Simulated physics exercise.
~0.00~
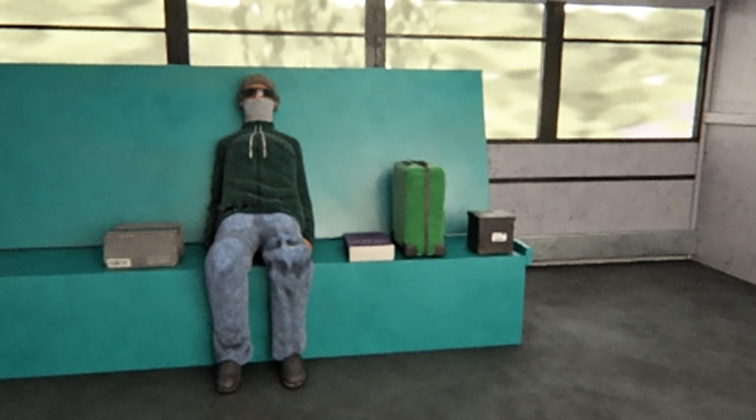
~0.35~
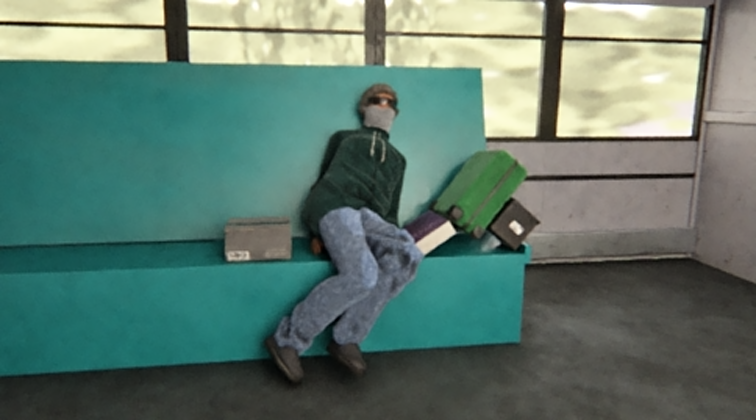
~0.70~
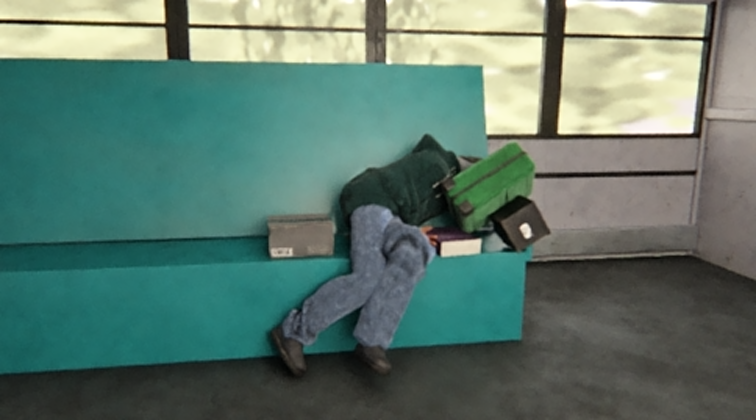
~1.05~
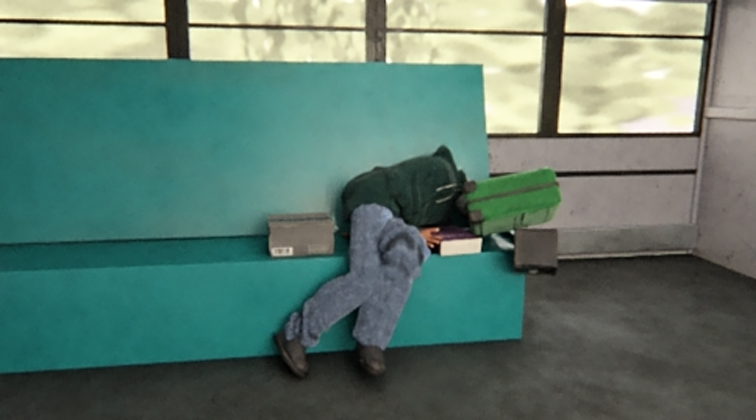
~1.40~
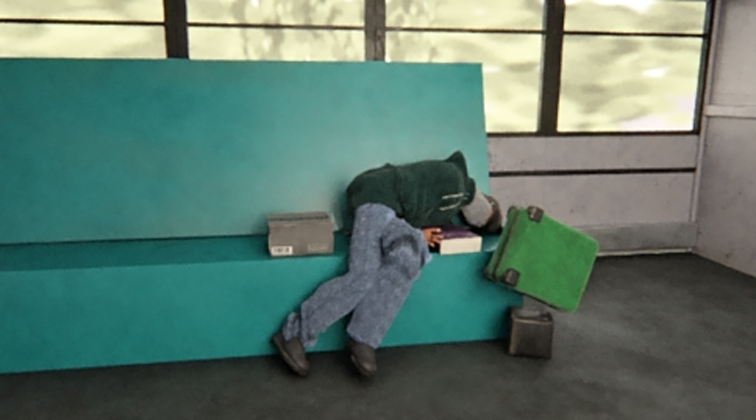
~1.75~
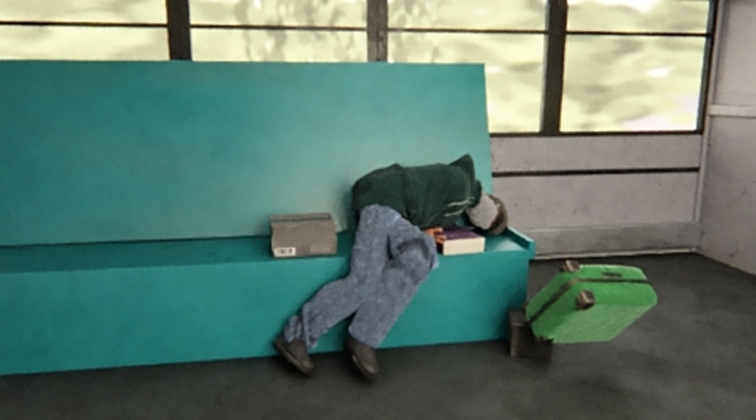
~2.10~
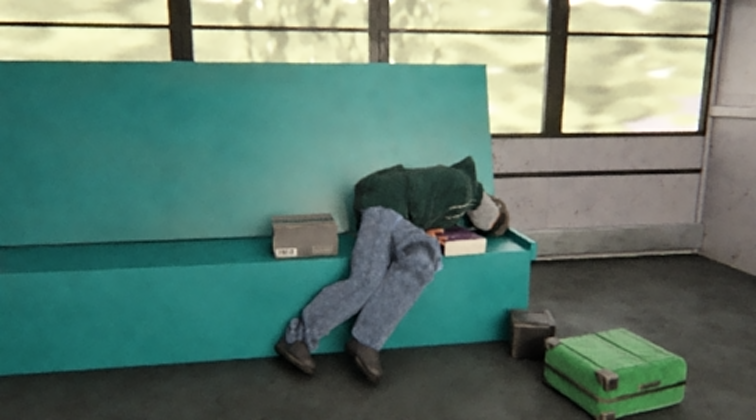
The clip opens on a person in sunglasses, a dark green jacket and jeans slumped on a long teal bench, with a grey carton on the left and a purple-topped book-like item, a green case and a black box on the right. Everything suddenly shifts right, the person tilting limply as the case and box lean. The person folds sideways over the purple item while the case tips onto its side. The black box drops off the bench end, and the case tumbles after it. The case settles flat on the floor beside the box, while the person, carton and purple item remain on the bench.
